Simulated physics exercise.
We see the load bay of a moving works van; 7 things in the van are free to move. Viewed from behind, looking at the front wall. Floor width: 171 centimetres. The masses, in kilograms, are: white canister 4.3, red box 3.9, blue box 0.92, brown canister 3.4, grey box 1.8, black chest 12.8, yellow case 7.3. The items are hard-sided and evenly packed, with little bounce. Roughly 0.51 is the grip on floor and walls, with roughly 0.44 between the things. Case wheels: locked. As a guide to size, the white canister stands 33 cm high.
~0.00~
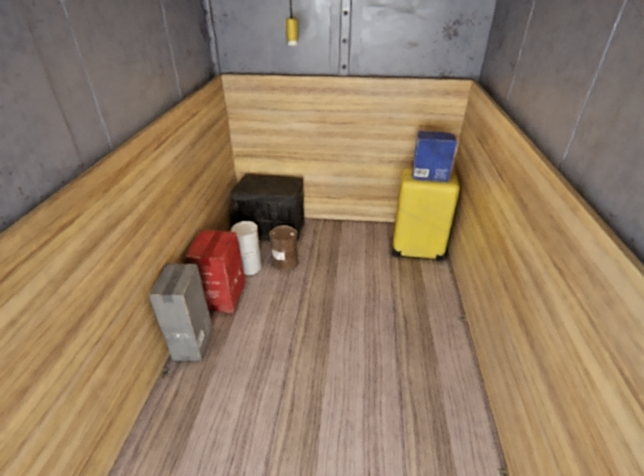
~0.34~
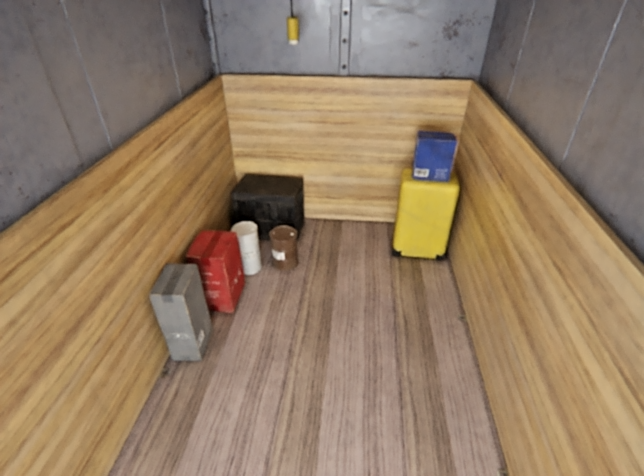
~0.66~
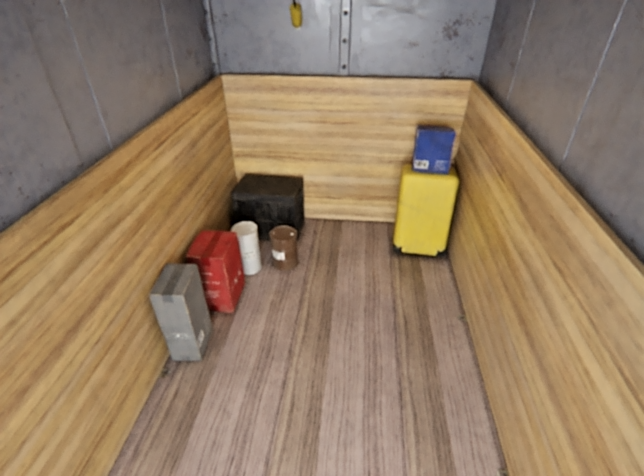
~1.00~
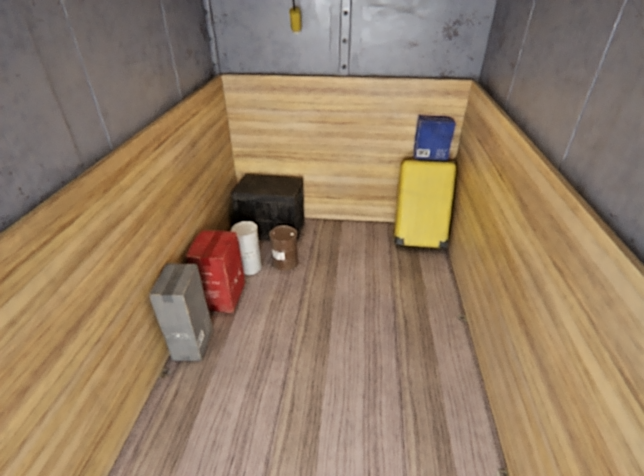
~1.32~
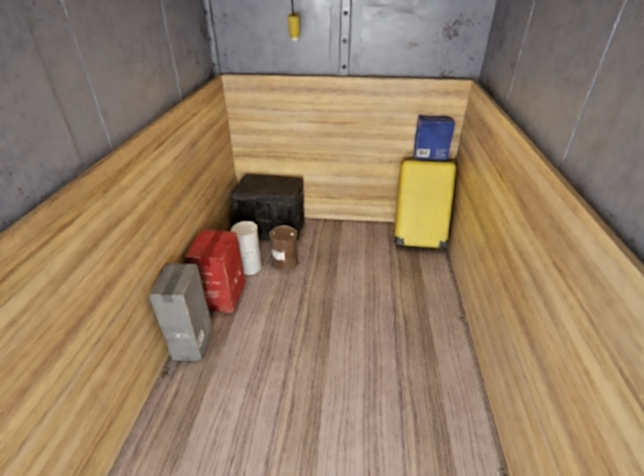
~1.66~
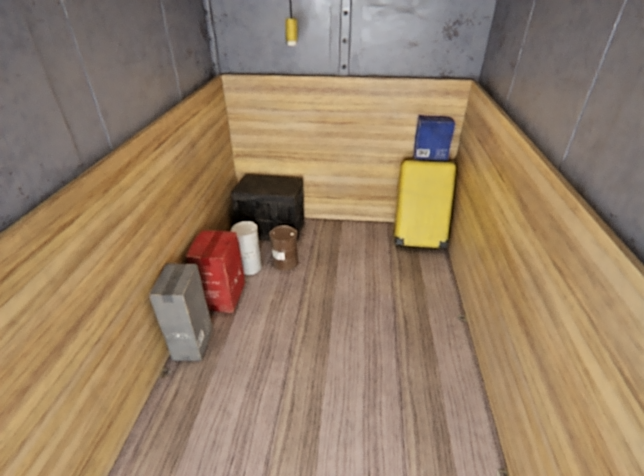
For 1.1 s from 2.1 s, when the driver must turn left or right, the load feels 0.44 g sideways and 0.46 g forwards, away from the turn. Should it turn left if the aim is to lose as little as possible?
No, it should go right.
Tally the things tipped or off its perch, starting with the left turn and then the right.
The left turn costs 4 and the right turn costs 1.
Turning left. Around 2.66 s, load feels 0.46 g forwards, 0.44 g right; white canister shifted 7 cm near (256, 244); red box shifted 8 cm near (229, 266); yellow case at 23° to upright.
Around 3.26 s, no push; white canister at 75° to upright near (292, 238); red box shifted 35 cm near (269, 253); brown canister at 74° to upright.
Around 4.66 s, no push; white canister on its side near (296, 243); red box shifted 35 cm near (269, 253); brown canister on its side.
Finally (5.5 s), off its perch, blue box; on their side or leaning hard in the van, white canister, brown canister and grey box; not toppled but over 15 cm from the start, red box; the other 2 still in place (within 15 cm). In the last view, white canister near (296, 243), red box near (269, 253).
Turning right instead, white canister tipped over or off its perch, 1 of 7 in all.
